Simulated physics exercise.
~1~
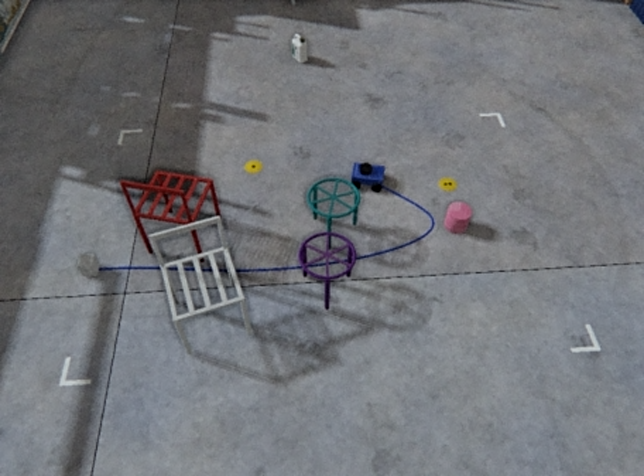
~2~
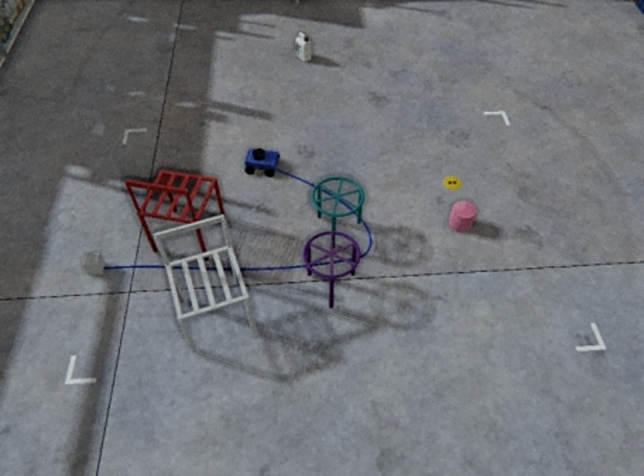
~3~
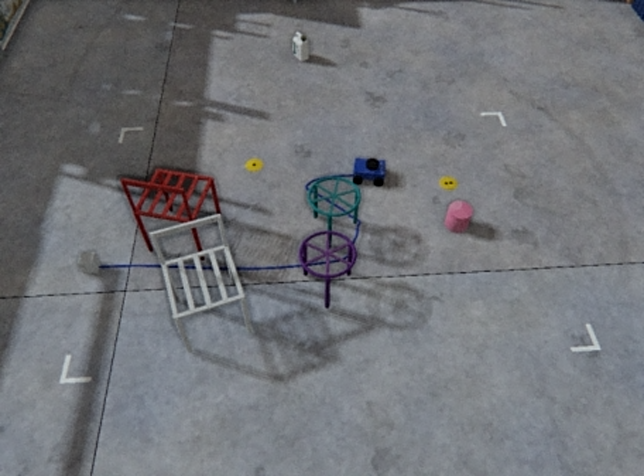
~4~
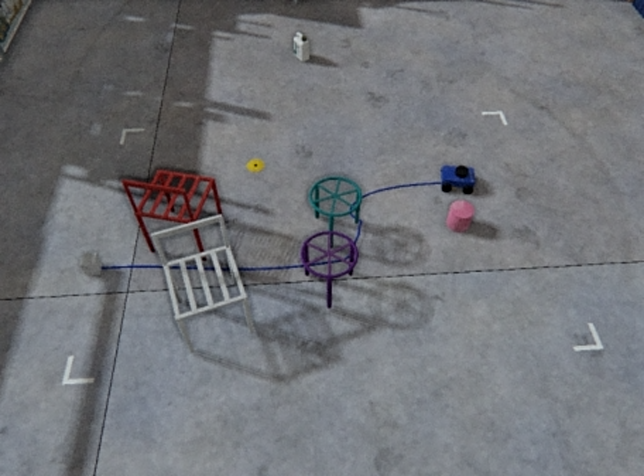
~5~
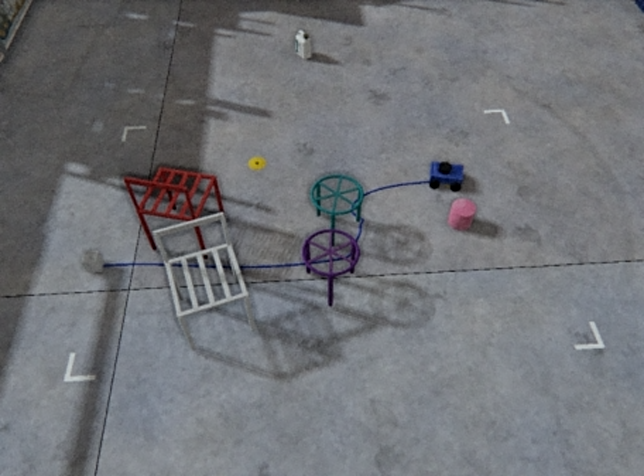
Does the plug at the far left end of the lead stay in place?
Yes, the plug holds. The blue lead still runs to the pale block at the left when the cart is over on the right.
Blue cart trailing a blue lead rolling left to a yellow mark, then right to another, the chairs, stools and tub staying put.
